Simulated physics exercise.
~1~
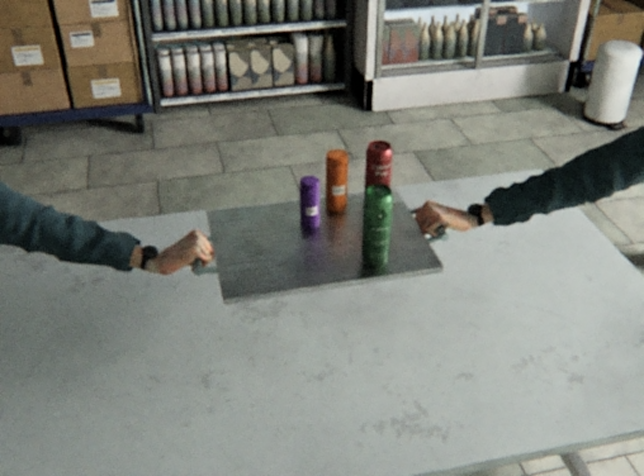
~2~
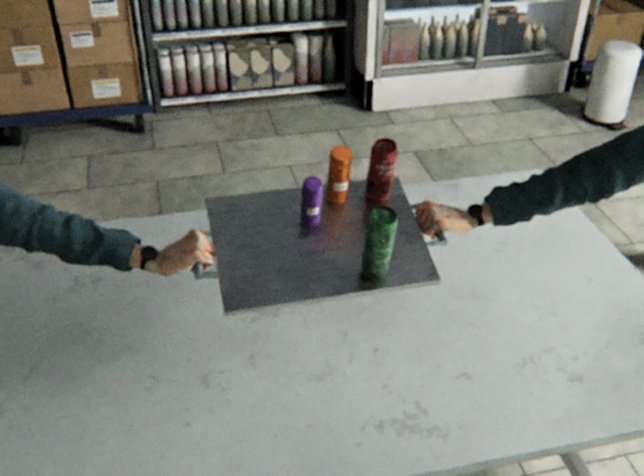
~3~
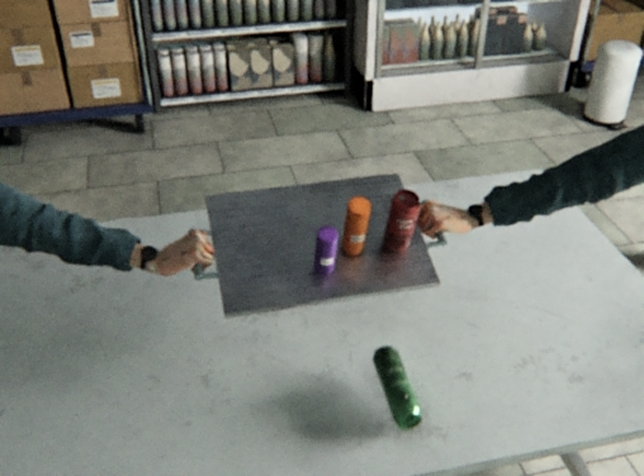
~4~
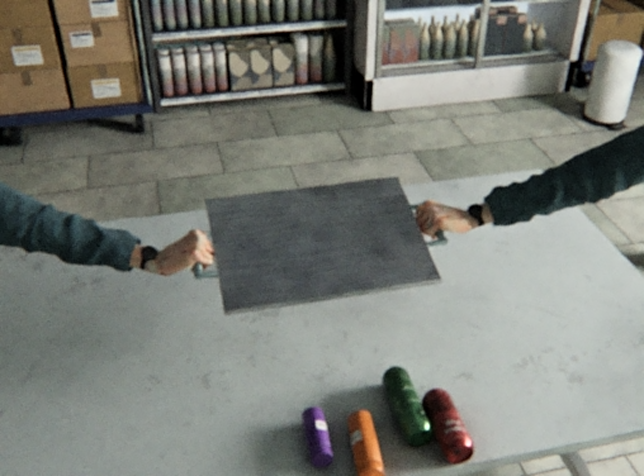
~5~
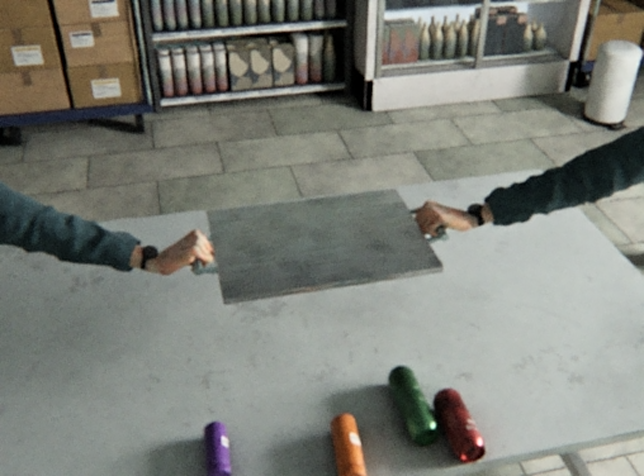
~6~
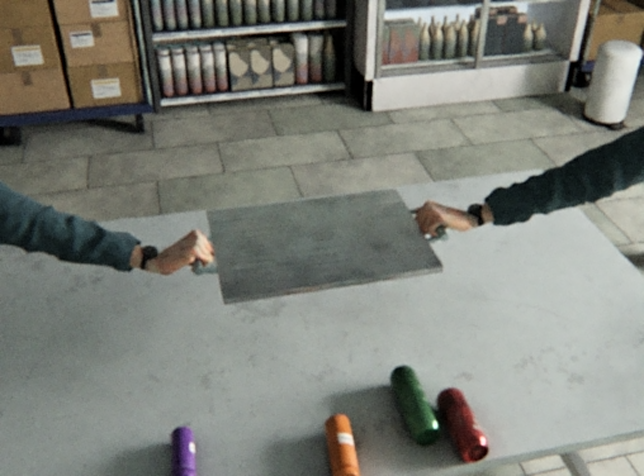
Two hands in dark green sleeves hold a plain, rimless grey tray above a pale table, seen from above in a tiled room with stocked shelves and cardboard boxes behind. On it stand a purple shaker, an orange shaker, a red can and, nearest the viewer, a green can. The tray's near edge dips, and the green can slides off first, toppling onto the table. The other three slide down and fall off too. The tray levels, empty, while the purple shaker rolls well left and all four lie on their sides along the near part of the table.
